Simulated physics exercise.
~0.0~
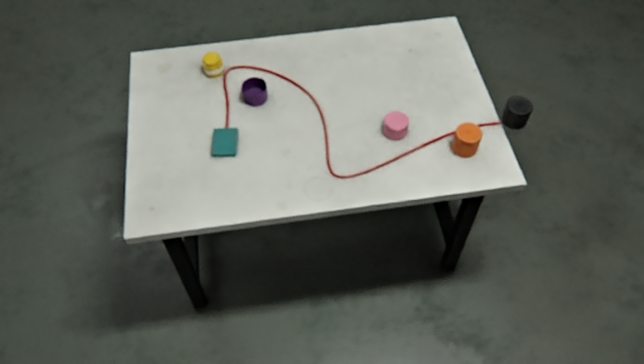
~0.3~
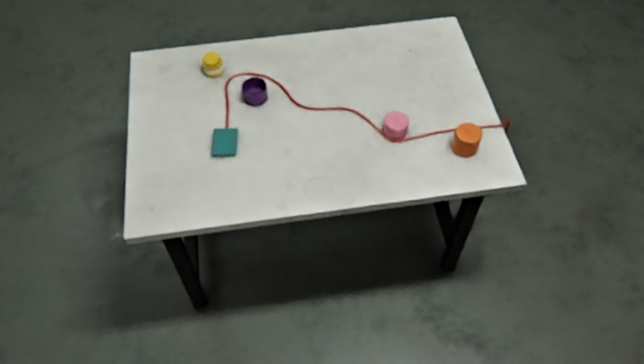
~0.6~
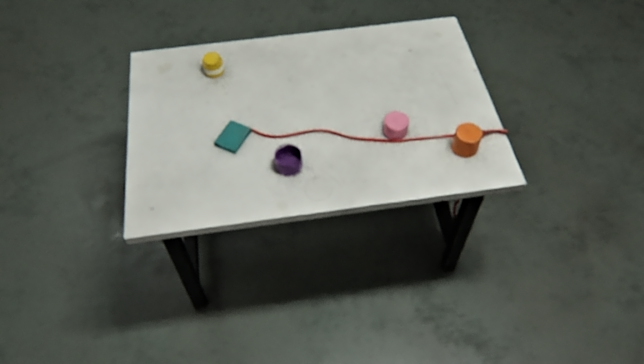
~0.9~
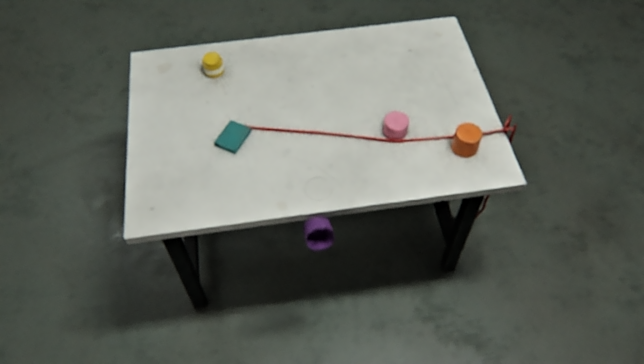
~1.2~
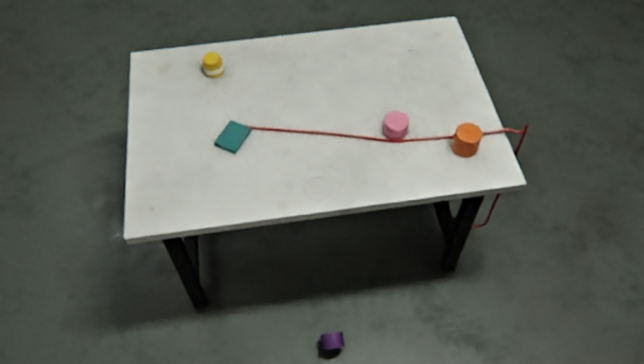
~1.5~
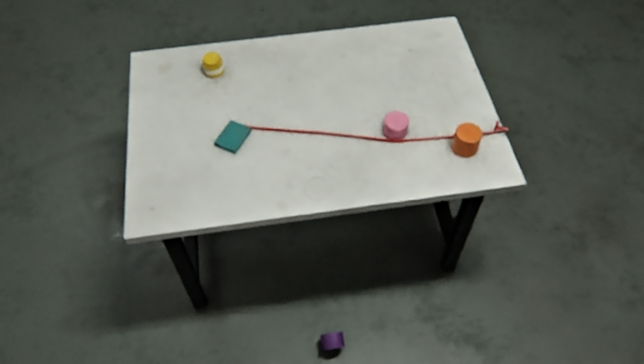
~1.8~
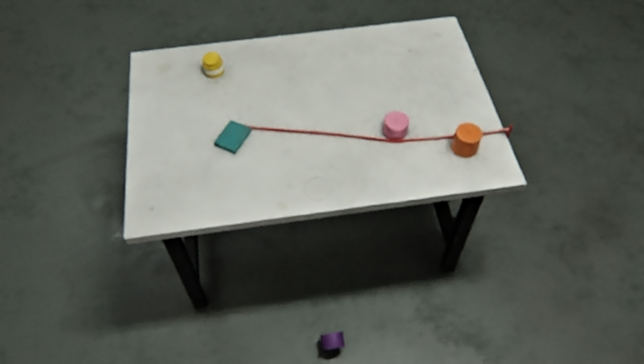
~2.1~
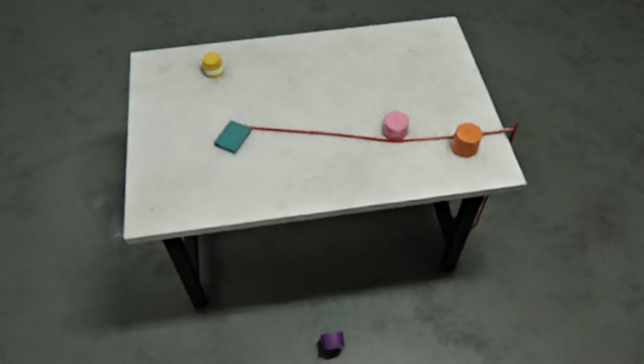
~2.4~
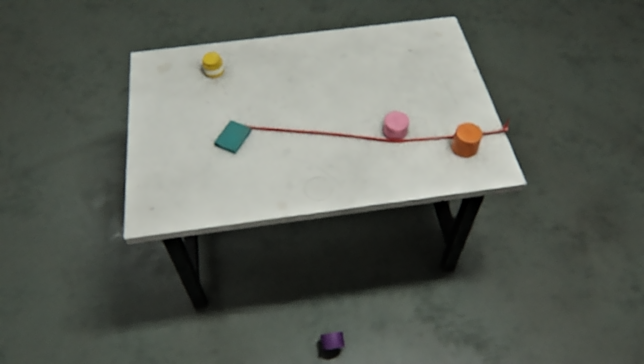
A black speaker dropped off the right edge of a white table, pulling its red cable taut, which swept a purple cup off the front onto the floor and tugged the teal phone slightly, while the yellow jar and pink and orange tubs stayed put.
